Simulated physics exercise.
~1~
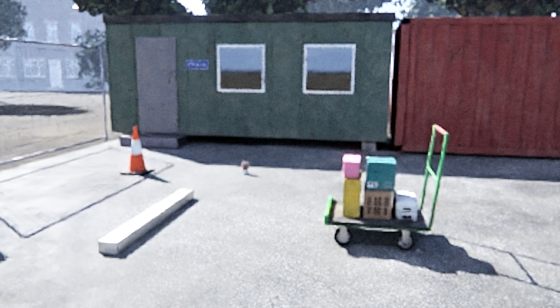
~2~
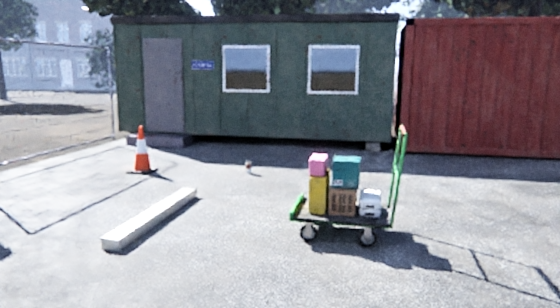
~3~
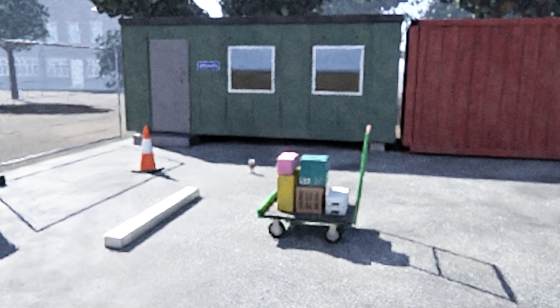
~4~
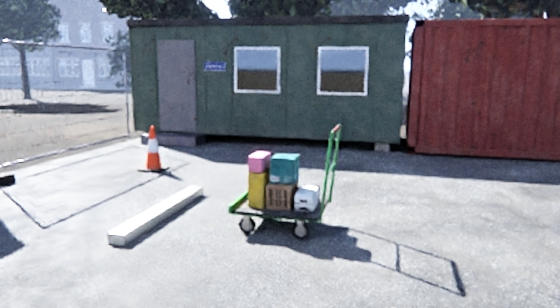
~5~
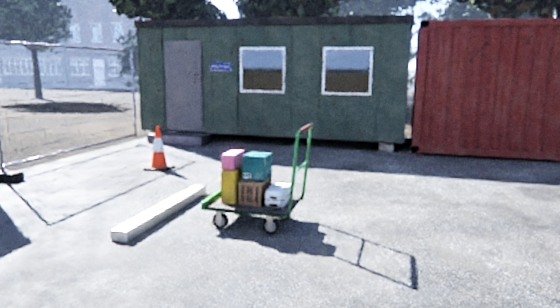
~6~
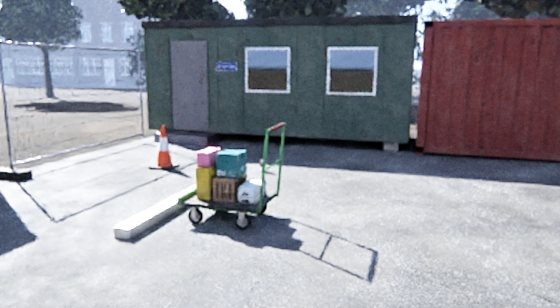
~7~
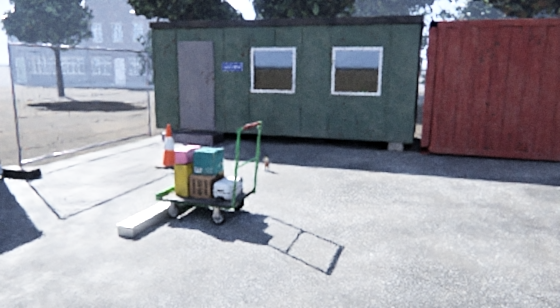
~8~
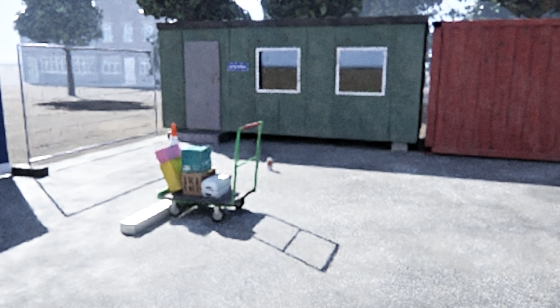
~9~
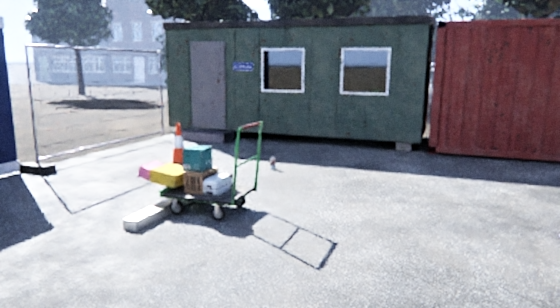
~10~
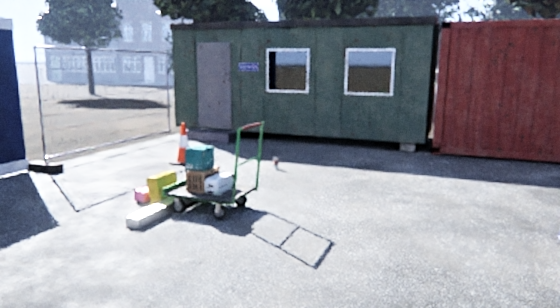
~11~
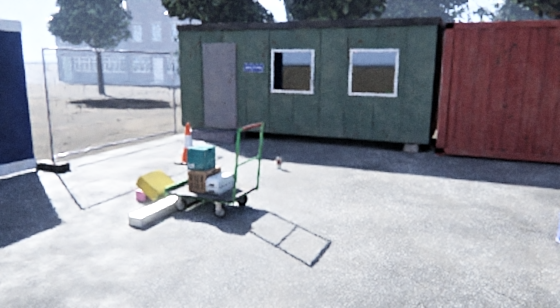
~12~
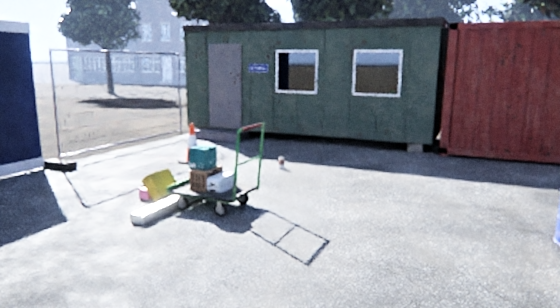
In this clip, a green-handled trolley carrying stacked parcels rolls left across a paved yard and stops against a pale kerb; the yellow parcel and pink tote topple off over the front, while the teal parcel, brown crate and white case stay on the deck.
